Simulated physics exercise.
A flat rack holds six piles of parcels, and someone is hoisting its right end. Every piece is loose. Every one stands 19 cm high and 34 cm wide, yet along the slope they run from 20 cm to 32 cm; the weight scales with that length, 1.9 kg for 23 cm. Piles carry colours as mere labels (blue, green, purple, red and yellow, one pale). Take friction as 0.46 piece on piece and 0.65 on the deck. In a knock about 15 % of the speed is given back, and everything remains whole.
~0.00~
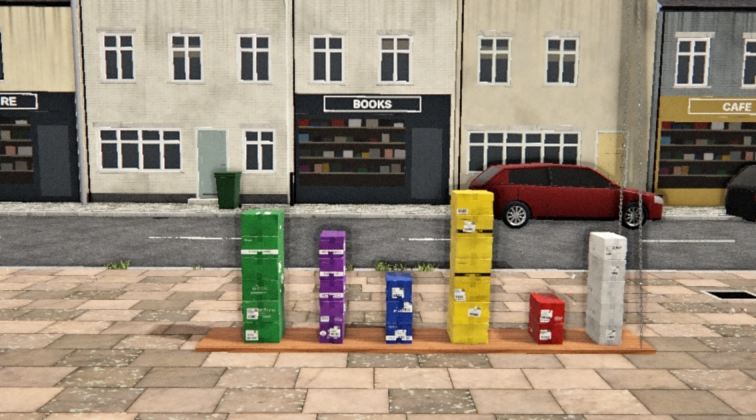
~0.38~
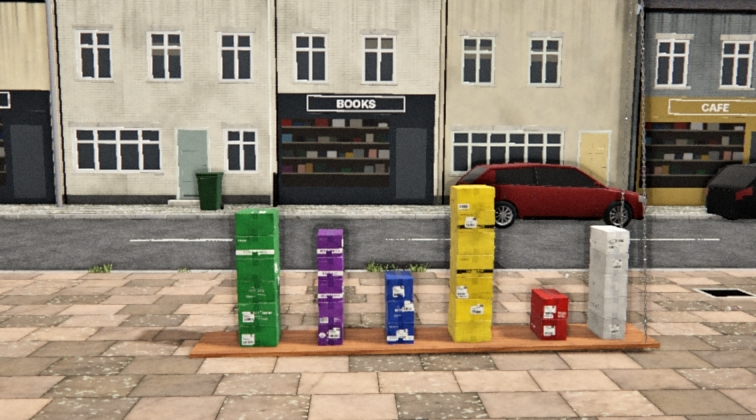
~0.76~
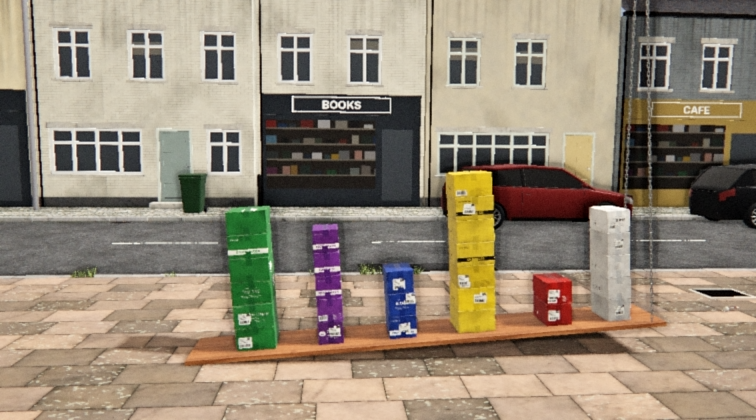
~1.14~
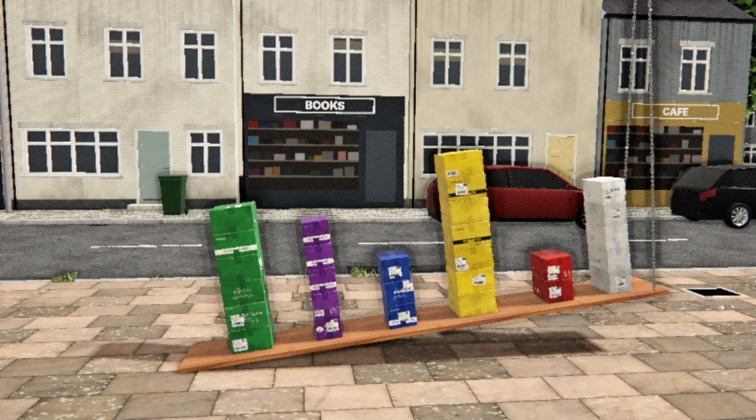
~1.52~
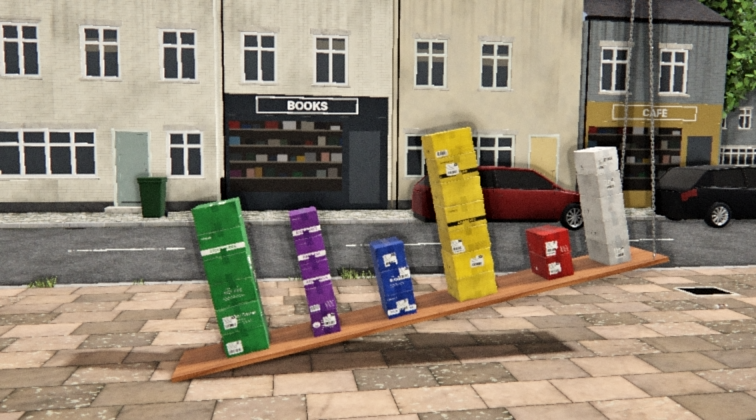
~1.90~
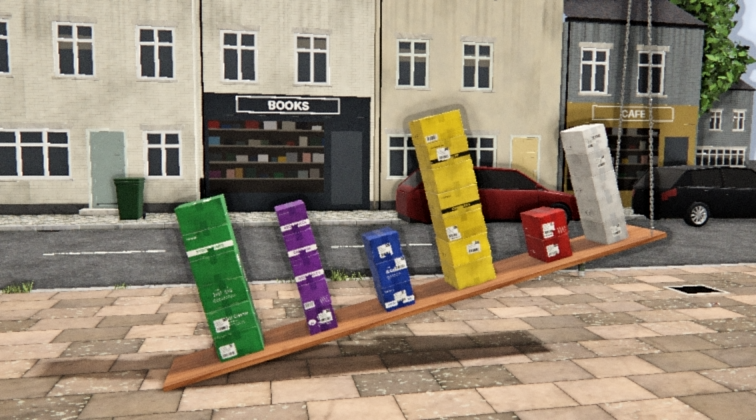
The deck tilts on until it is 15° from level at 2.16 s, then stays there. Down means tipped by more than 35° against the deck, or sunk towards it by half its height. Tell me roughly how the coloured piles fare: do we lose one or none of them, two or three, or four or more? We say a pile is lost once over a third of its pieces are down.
We lose four or more.
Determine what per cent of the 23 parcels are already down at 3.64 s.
85 per cent at that moment.
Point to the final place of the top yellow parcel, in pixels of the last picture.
Its centre finishes around pixel (122, 343) in the last picture.
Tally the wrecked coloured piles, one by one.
That makes 5 altogether.
After 2.32 s, slope 15°; none of the 23 other parcels down, 15 disturbed; top purple parcel 13° from how it stood; top yellow parcel 6° from how it stood.
After 2.72 s, slope 15°; 3 of the 23 other parcels down; top yellow parcel 26° from how it stood, 7 cm lower; top purple parcel 19° from how it stood, 8 cm lower.
After 3.14 s, slope 15°; 20 of the 23 other parcels down; top green parcel 58° from how it stood, 55 cm lower; top yellow parcel 56° from how it stood, 62 cm lower.
After 3.64 s, slope 15°; 20 of the 23 other parcels down; top green parcel upside down; top blue parcel on its side.
In the end (6.0 s), slope 15°; 21 of the 23 other parcels down; top green parcel upside down; top blue parcel on its side. Wrecked, blue, green, purple, red and yellow. From the last view, middles, top blue parcel near (300, 315).
